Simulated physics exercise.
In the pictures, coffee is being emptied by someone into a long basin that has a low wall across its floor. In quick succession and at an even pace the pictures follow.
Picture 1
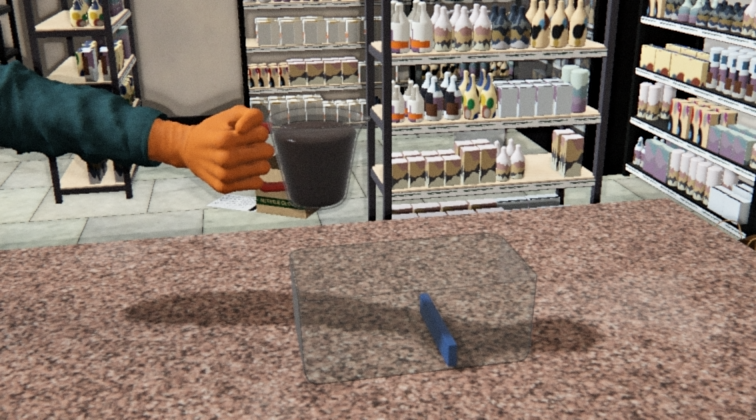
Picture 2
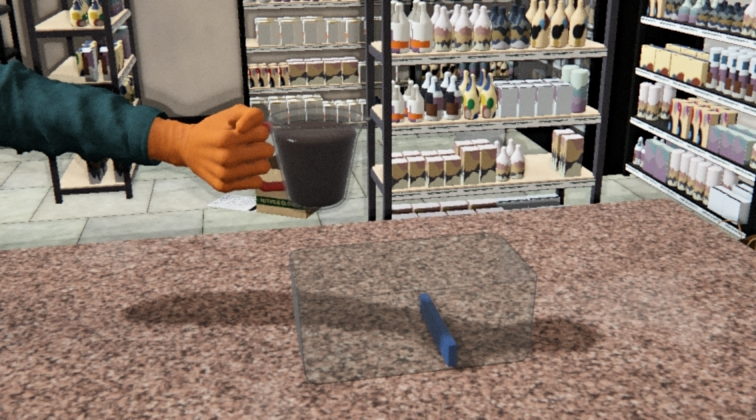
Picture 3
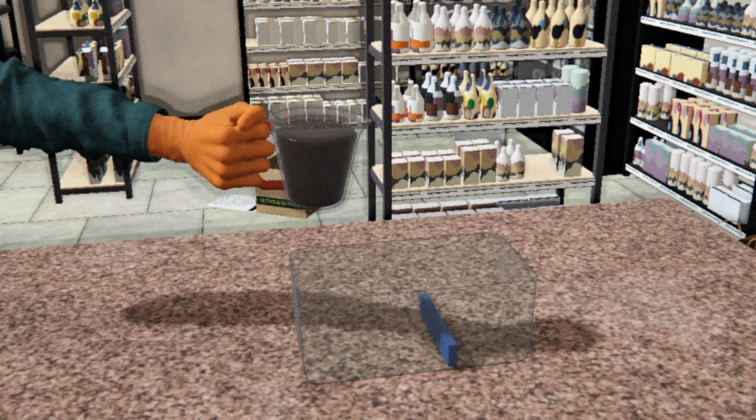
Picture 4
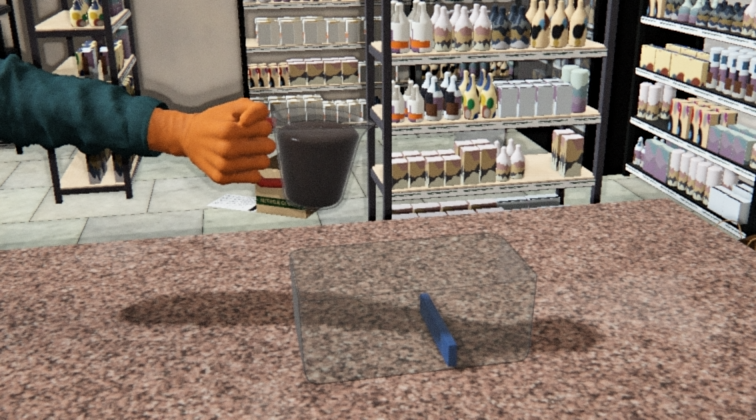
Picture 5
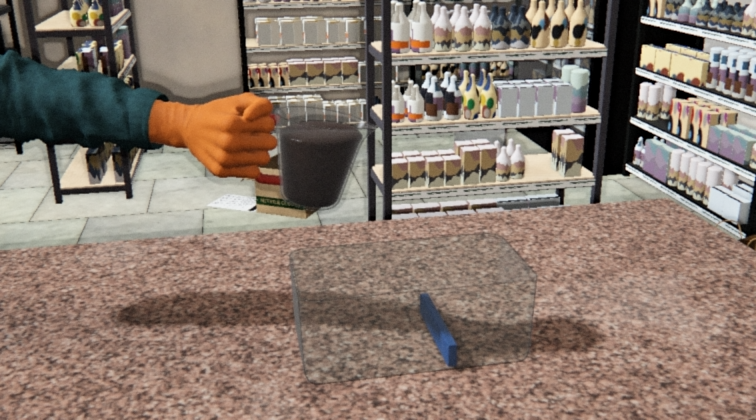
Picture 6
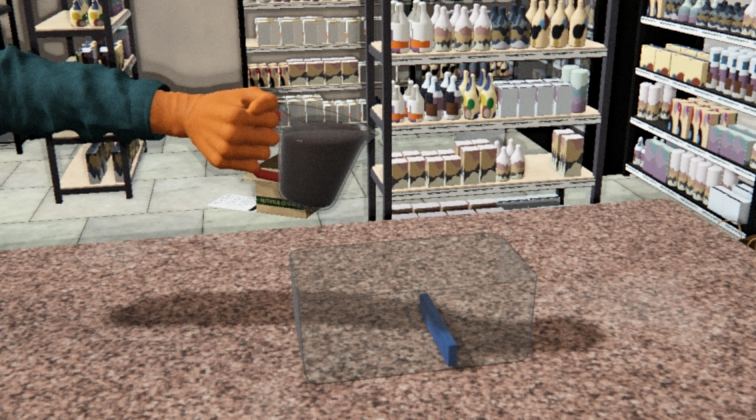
The video shows an orange-gloved hand holding a clear cup of dark liquid above a transparent basin with a low blue wall on a speckled counter, at first nearly still, then gradually tilting the cup slightly to the right.
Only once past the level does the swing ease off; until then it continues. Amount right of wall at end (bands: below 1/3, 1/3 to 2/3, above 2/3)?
Once it settles, the part right of the wall is below a third, I'd say.
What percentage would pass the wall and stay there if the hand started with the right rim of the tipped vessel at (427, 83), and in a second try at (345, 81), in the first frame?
The first start gives some 65 %, the second some 10 %.
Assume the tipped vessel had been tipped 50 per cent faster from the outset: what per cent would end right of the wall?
Roughly 15 %.
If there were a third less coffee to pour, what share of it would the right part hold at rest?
Result: Around 5 per cent.
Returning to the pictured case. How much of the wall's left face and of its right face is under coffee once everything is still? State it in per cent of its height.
40 per cent for the left part, 20 for the right.
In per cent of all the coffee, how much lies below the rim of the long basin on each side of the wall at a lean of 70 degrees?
Left 5 %, right 0 %.
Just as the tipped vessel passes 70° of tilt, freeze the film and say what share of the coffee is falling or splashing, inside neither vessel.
Near 25 parts in a hundred.
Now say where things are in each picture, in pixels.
It leans 0°; its right rim is at (370, 116); the coffee meets the walls at (273, 132) and (357, 128); the long basin's rim runs from (294, 276) to (518, 256); the wall's top is at (437, 319), in the first frame.
It leans 1°; its right rim is at (371, 117); the coffee meets the walls at (273, 132) and (356, 128), in the second frame.
It leans 3°; its right rim is at (372, 119); the coffee meets the walls at (275, 131) and (357, 129), in the third frame.
It leans 6°; its right rim is at (374, 122); the coffee meets the walls at (277, 131) and (359, 130), in the fourth frame.
It leans 10°; its right rim is at (377, 126); the coffee meets the walls at (279, 131) and (363, 130), in the fifth frame.
It leans 16°; its right rim is at (379, 132); the coffee meets the walls at (281, 133) and (368, 131), in the sixth frame.
A moment on, the tilt is 70° and 68 per cent is still to pour, 7 is left of the wall and 1 right of it.
Next, the tilt is 95° and 18 per cent is still to pour, 44 is left of the wall and 19 right of it.
Then the tilt is 96° and 1 per cent is still to pour, 74 is left of the wall and 19 right of it.
Later the tilt is 96° and 0 per cent is still to pour, 77 is left of the wall and 21 right of it.
In the end 77 per cent lies left of the wall, 21 right of it and 2 outside.
